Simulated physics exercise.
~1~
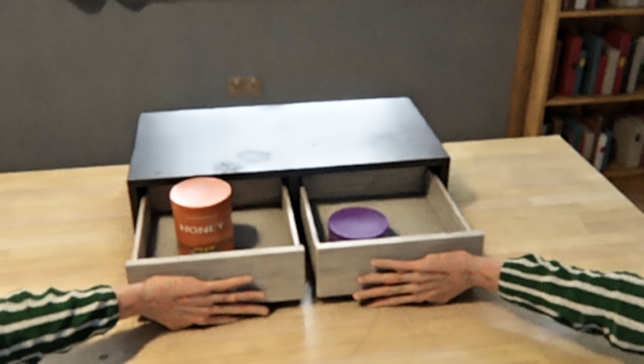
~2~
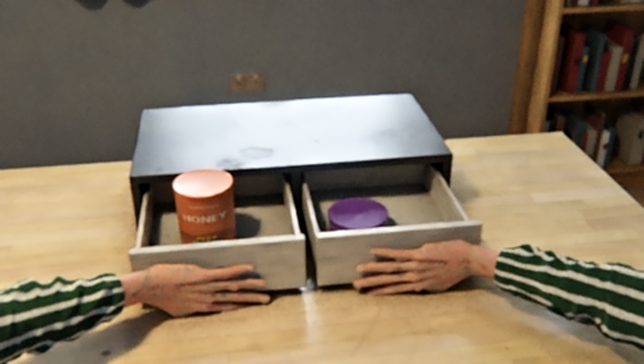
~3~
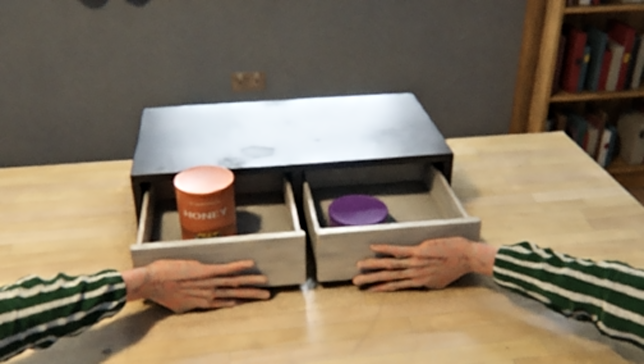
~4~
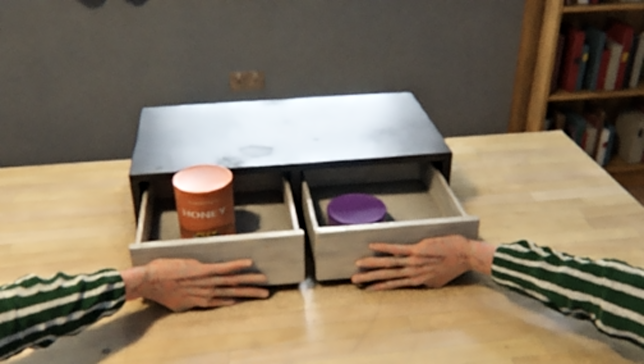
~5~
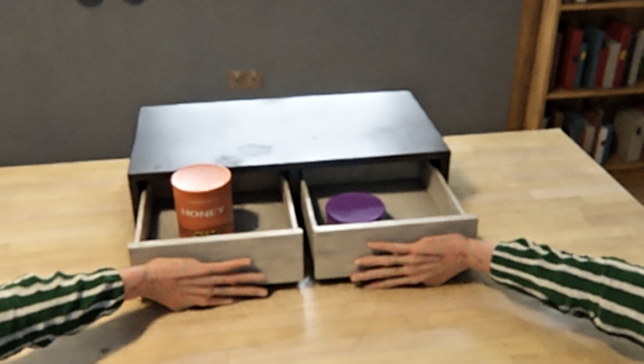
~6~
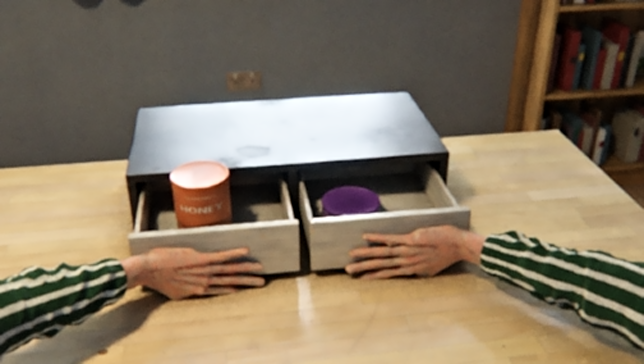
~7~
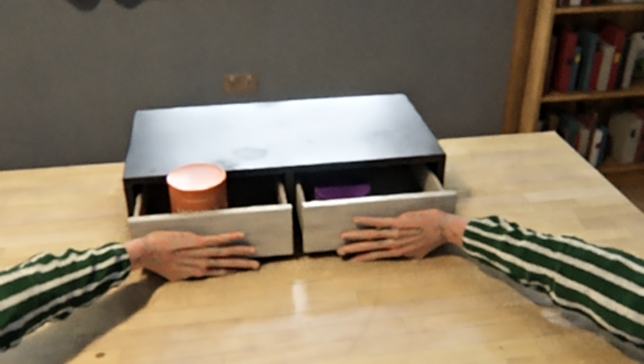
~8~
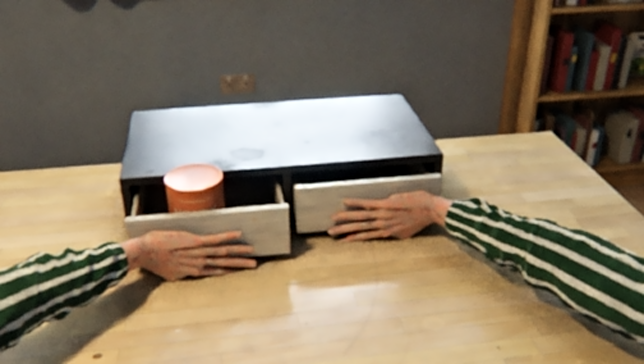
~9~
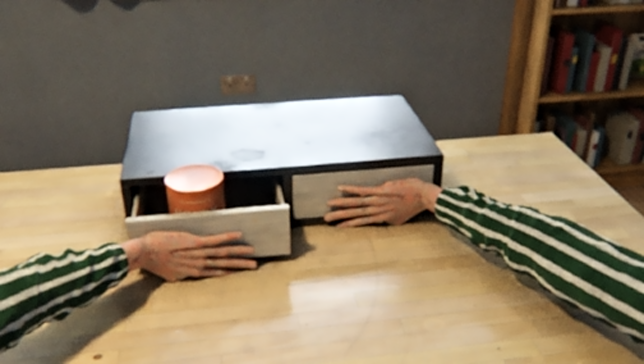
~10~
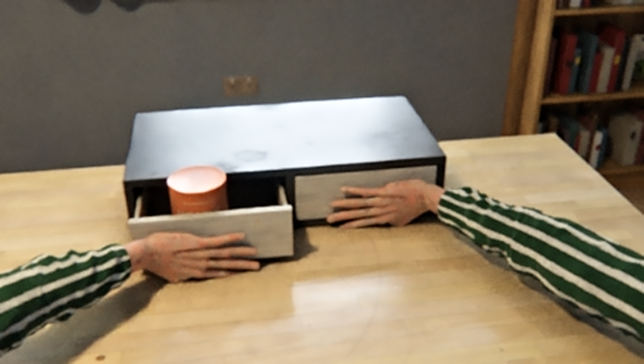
In the video, two hands in striped sleeves push in the open drawers of a small dark chest, the left holding an upright orange tub and the right a purple tub. The left drawer stops partway and stays ajar, while the right drawer slides fully closed.
